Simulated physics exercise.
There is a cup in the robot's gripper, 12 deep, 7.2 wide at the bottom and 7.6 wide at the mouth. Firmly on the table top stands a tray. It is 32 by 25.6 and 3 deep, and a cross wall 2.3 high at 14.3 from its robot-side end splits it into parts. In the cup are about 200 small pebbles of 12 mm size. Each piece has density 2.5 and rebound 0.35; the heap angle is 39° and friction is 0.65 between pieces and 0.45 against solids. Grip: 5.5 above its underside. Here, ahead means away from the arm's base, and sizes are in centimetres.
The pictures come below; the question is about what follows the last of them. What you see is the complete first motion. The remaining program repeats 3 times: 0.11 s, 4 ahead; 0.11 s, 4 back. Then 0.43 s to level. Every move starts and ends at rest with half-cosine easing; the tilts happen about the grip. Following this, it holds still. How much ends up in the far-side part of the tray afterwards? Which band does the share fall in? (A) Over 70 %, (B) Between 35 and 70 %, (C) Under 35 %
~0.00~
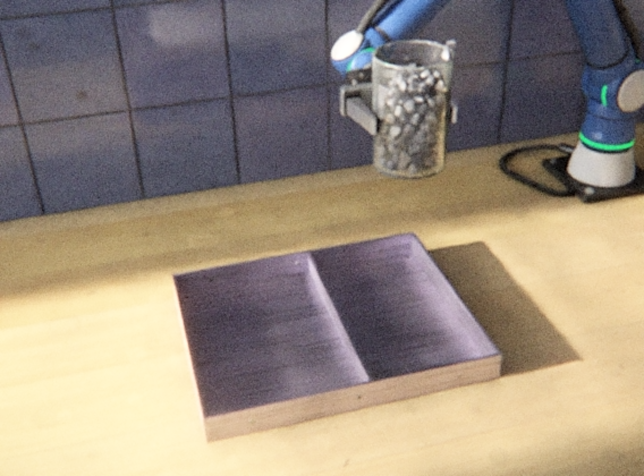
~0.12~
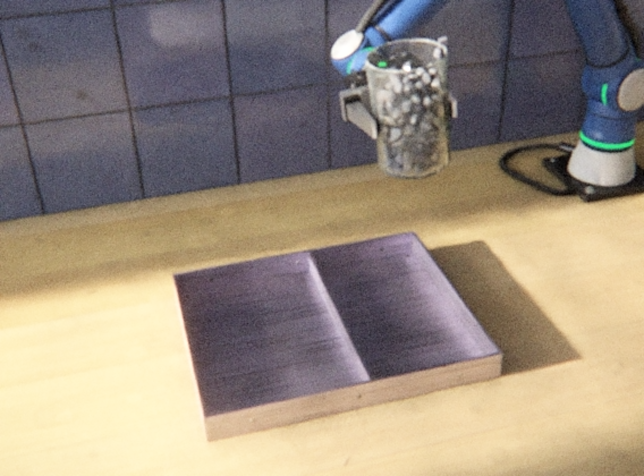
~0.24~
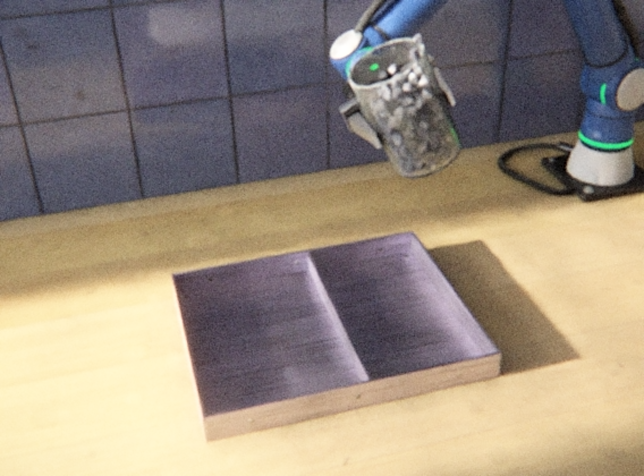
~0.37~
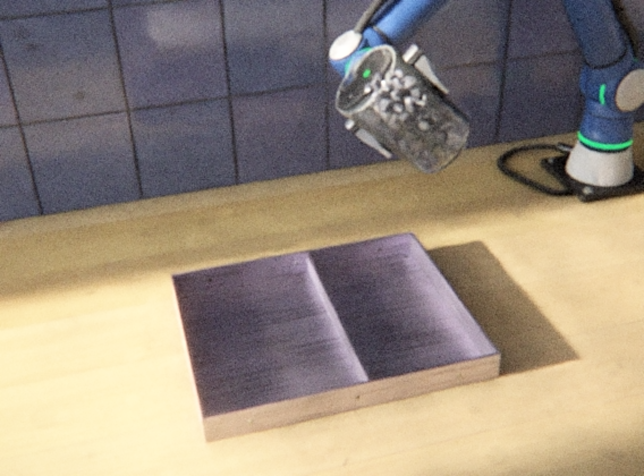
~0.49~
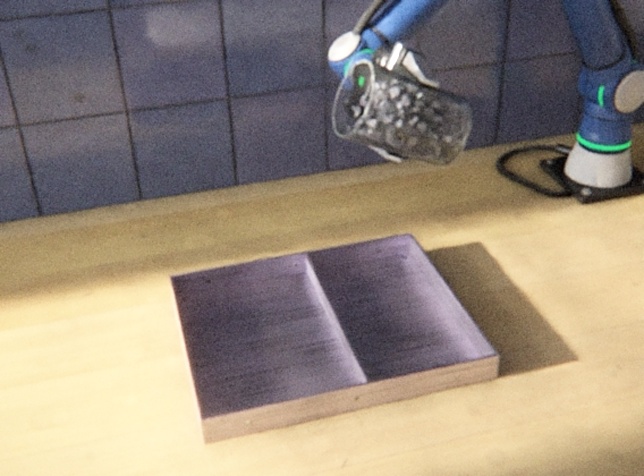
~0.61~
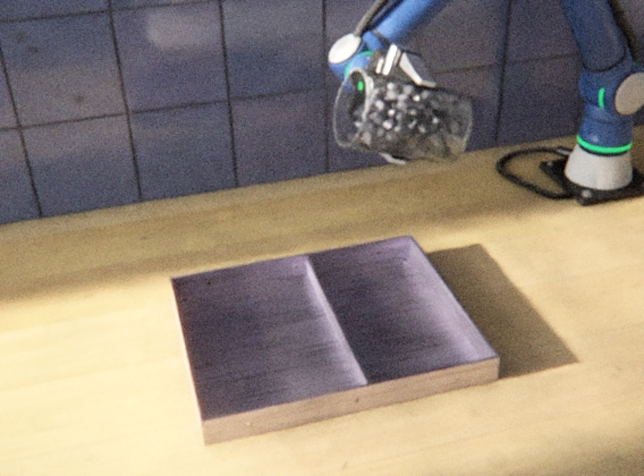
C.
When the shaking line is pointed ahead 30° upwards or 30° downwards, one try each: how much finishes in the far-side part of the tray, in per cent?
Near 45 and 5 percent respectively.
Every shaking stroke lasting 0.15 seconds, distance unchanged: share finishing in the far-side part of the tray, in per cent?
That would give around 5 per cent.
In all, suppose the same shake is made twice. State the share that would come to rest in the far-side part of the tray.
That share would be near 20 percent.
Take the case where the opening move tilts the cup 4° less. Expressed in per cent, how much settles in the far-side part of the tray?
It would be near 15 per cent.
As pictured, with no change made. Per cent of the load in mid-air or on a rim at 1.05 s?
Roughly 7 percent.
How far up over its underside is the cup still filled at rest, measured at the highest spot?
Roughly 10.0 cm.
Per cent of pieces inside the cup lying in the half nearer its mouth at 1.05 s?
Something like 50 percent sits in that half.
After 1.05 s, tilted 71° forward, highest piece 29 above the table; 171 in the cup, 17 in the far-side part, 14 in flight or on a rim.
After 1.48 s, tilted 36° forward, highest piece 32 above the table; 151 in the cup, 48 in the far-side part, 2 in the robot-side part, 1 in flight or on a rim.
After 1.90 s, level, highest piece 31 above the table; 151 in the cup, 49 in the far-side part, 2 in the robot-side part.
After 2.95 s, level, highest piece 31 above the table; 151 in the cup, 49 in the far-side part, 2 in the robot-side part.
In the end, 151 in the cup, 49 in the far-side part, 2 in the robot-side part. That is 24 % in the far-side part of the tray.
